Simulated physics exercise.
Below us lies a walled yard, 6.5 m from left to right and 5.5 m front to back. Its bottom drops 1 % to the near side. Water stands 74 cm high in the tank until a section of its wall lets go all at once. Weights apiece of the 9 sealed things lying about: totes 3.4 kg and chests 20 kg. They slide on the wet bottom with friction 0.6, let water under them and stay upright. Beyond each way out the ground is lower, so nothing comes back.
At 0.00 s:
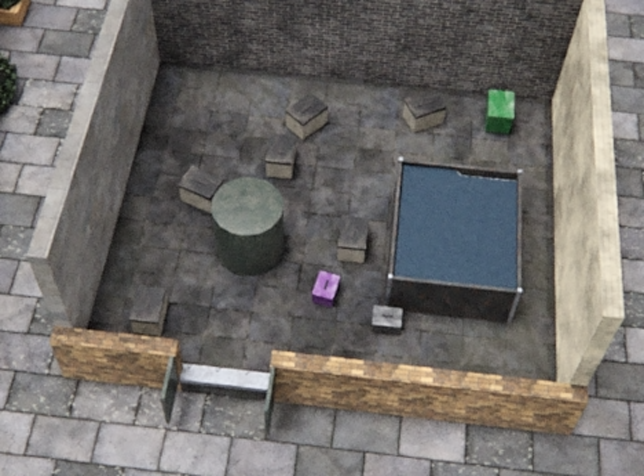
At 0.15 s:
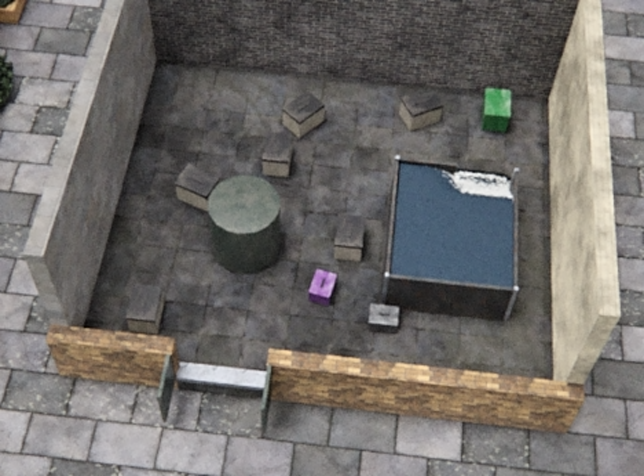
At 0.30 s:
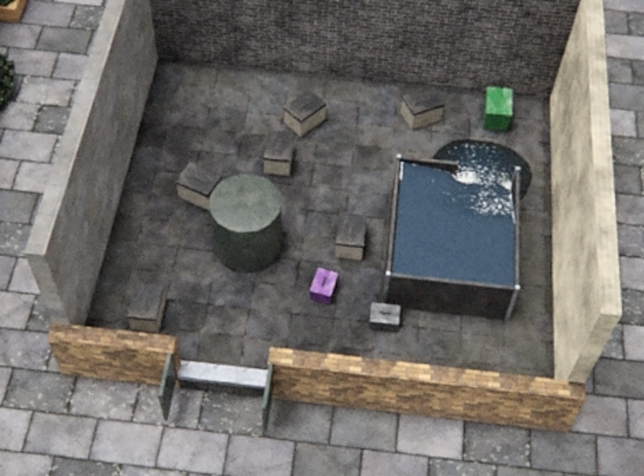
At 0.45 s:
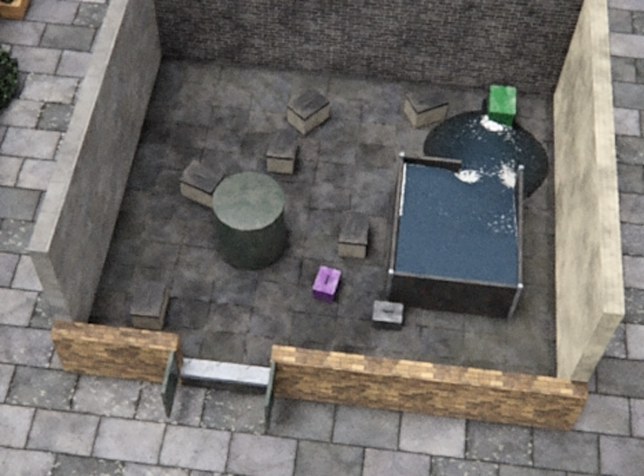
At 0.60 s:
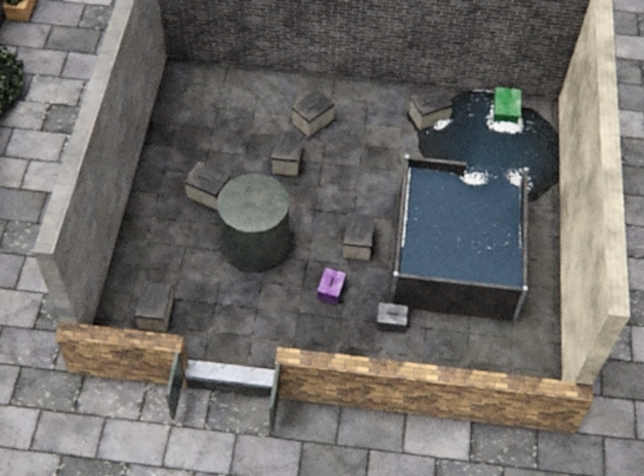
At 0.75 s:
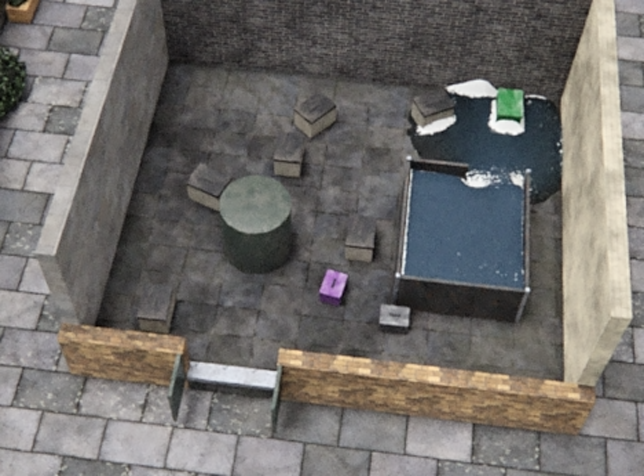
In a walled yard seen from above, a dark tank brimming with water stands among scattered blocks and a round column. Water breaks over the tank's far edge and spreads across the paving behind it, reaching around the green chest and then a nearby block, while all the objects stay put.
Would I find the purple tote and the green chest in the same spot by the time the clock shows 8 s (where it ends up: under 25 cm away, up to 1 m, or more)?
Purple tote moves a short way, green chest travels far.
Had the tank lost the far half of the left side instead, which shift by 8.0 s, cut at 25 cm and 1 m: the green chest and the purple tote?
In that case the green chest barely shifts, the purple tote gets carried off.
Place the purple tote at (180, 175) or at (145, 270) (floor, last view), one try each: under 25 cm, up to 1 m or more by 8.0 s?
In that order: It ends far away; it travels far.
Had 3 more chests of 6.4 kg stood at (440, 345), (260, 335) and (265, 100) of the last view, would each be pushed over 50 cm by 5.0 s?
In that order: Short of it, under, past it.
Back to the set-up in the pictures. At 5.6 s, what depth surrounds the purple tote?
Roughly 2 cm.
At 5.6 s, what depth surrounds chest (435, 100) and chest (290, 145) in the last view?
About 9 and 9 cm.
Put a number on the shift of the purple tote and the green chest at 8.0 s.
Roughly 40 and 700 cm.
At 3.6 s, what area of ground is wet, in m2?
About 20 m2.
After 1.6 s the purple tote is near (334, 283), 0.0 m from its start, aground; the green chest is near (508, 80), 0.3 m from its start, afloat; 0 of 9 are out; 1 afloat.
After 3.6 s the purple tote is near (334, 283), 0.0 m from its start, aground; the green chest is near (312, 90), 3.2 m from its start, afloat; 0 of 9 are out; 1 afloat.
After 5.6 s the purple tote is near (358, 300), 0.4 m from its start, aground; the green chest is near (169, 107), 5.4 m from its start, afloat; 0 of 9 are out; 3 afloat.
After 8.0 s the purple tote is near (362, 293), 0.4 m from its start, afloat; the green chest is near (112, 300), 6.9 m from its start, afloat; 0 of 9 are out; 5 afloat.
